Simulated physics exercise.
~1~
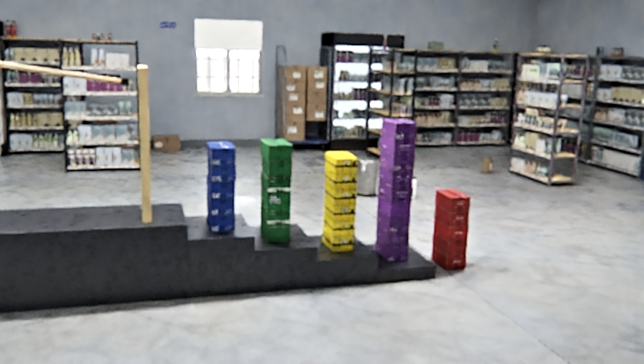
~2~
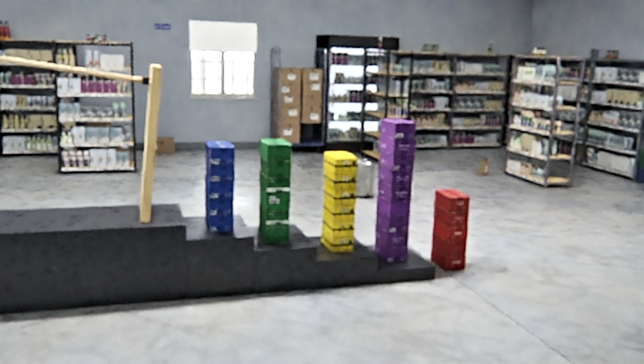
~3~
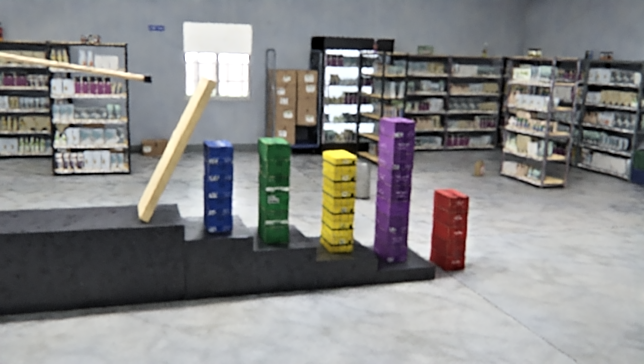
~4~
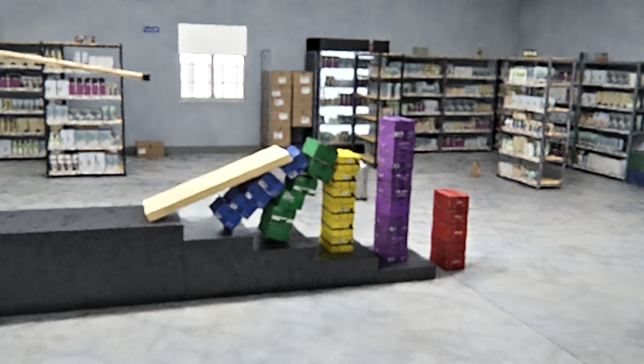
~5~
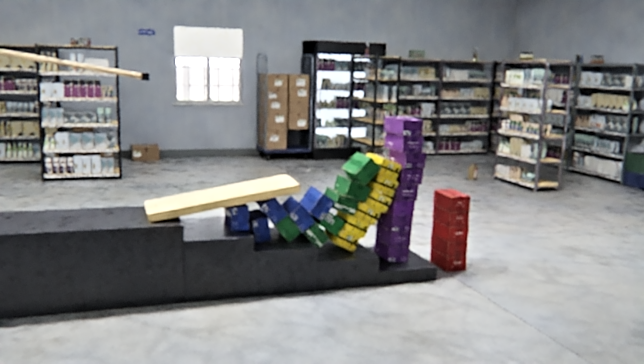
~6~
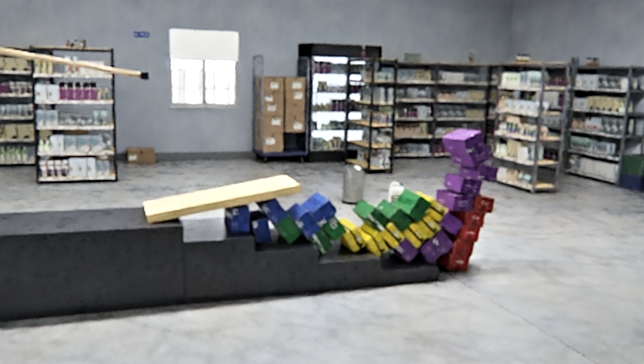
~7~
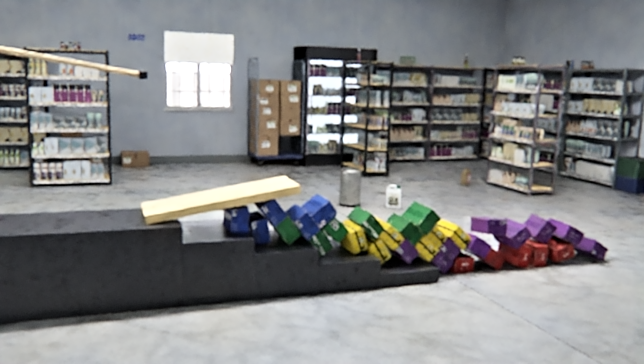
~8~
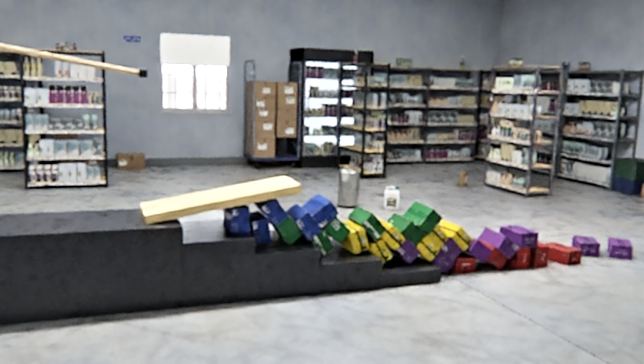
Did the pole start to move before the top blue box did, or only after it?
The pole started to move before the top blue box, which stayed put until the board came down on its pile.
